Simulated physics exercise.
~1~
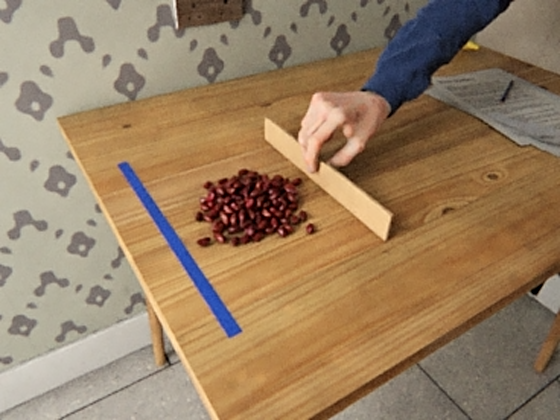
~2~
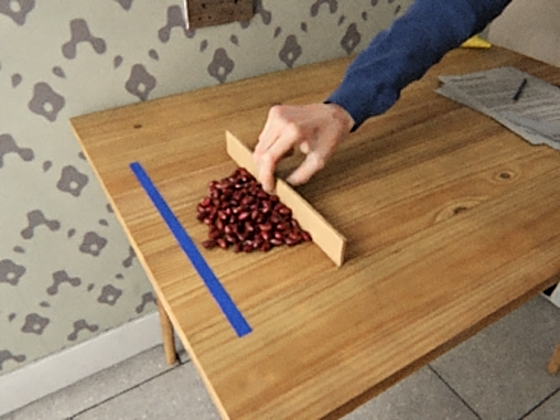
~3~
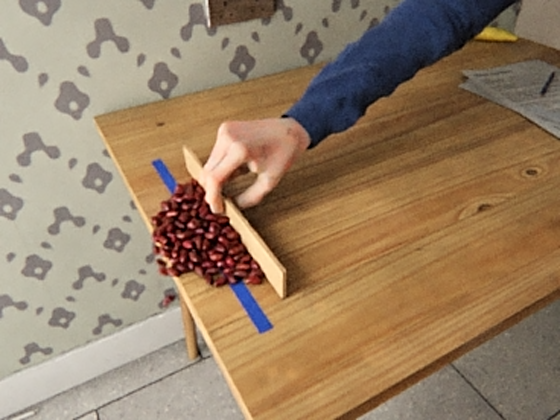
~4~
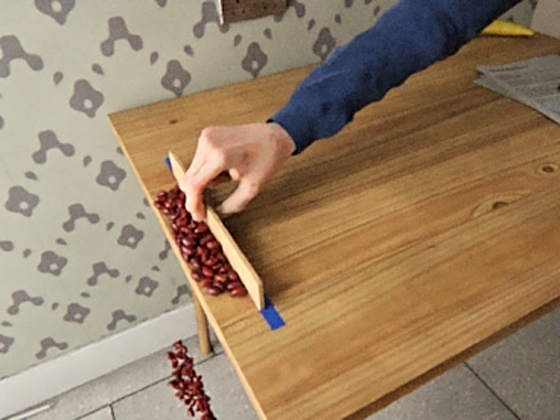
A heap of dark red beans lies on a wooden table, seen from above at an angle, with a strip of blue tape to its left near the table's edge. A hand in a blue sleeve reaches in from the upper right, holding a thin upright piece of card beside the heap, while patterned wallpaper stands behind. The hand pushes the card left, gathering the beans against it and driving them over the tape as the view shifts slightly left. The card reaches the tape, and beans spill off the edge toward the grey tiled floor, while many remain on the table.
